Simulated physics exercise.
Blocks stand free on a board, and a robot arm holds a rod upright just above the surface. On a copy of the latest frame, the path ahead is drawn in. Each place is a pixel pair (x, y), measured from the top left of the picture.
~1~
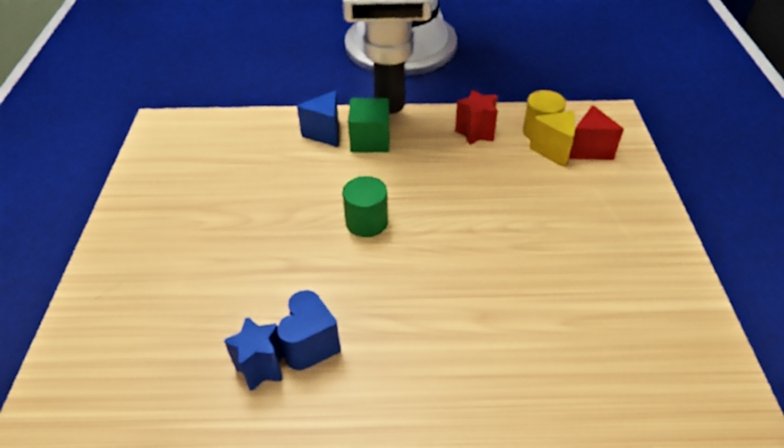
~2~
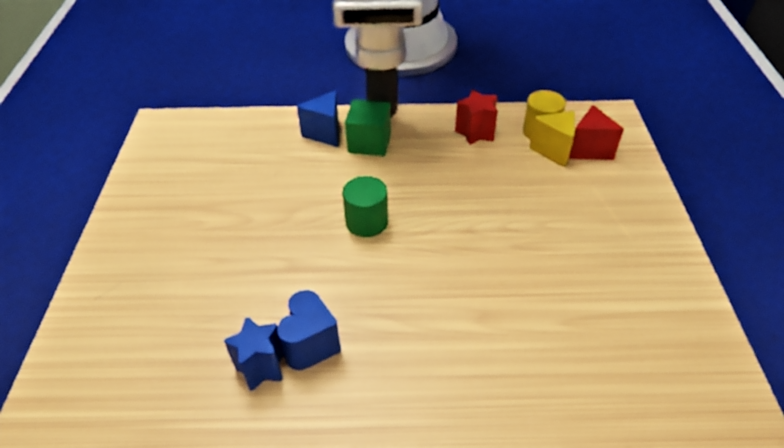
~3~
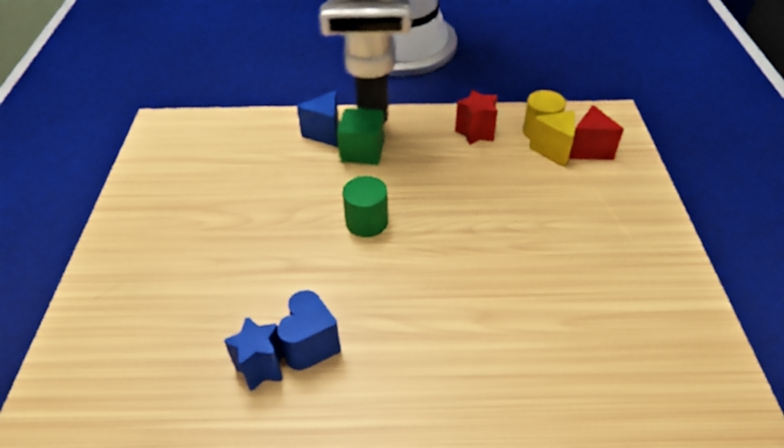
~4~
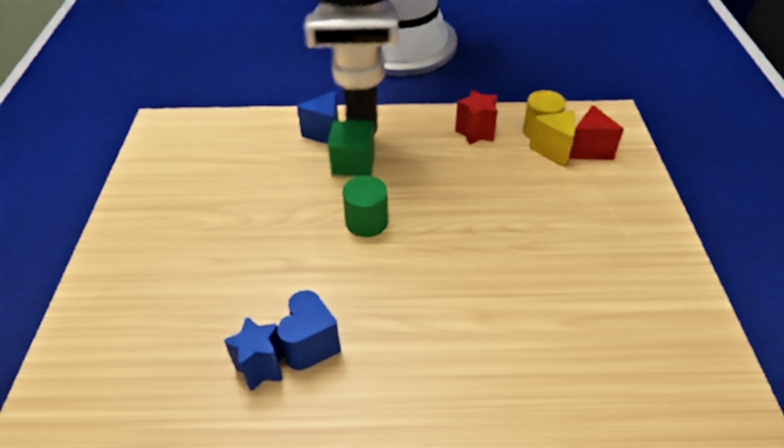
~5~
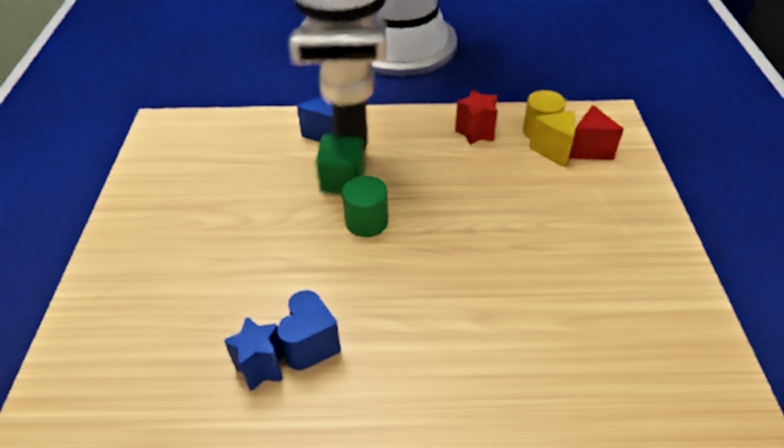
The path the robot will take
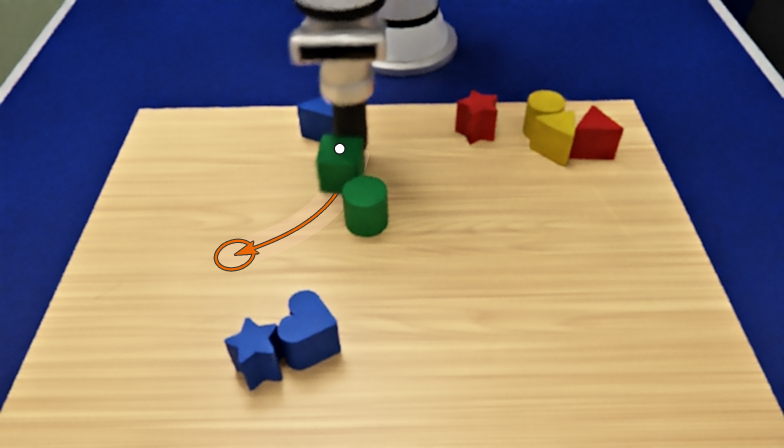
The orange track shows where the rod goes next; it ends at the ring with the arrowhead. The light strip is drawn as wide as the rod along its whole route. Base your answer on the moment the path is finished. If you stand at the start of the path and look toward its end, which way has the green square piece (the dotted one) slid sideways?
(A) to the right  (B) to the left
Option B.
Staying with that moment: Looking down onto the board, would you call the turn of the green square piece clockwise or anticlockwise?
Counter-clockwise, from overhead.
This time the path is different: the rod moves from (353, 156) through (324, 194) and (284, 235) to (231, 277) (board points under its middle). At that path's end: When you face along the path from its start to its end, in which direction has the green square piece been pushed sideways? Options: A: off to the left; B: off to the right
I'll go with A - off to the left.
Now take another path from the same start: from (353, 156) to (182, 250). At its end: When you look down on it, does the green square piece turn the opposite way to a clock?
Yes - that is the case.
The drawn path runs from (353, 156) by way of (336, 194) and (295, 230) to (235, 255); the dot is on the green square piece.
The first path, step by step. One third of the way, rod at (335, 183); green square piece at (314, 189), turned 15° clockwise.
Two thirds of the way, rod at (292, 219); green square piece at (279, 231).
At the end, rod at (231, 244); blue triangle not moved; green square piece at (272, 243), turned 30° anticlockwise.
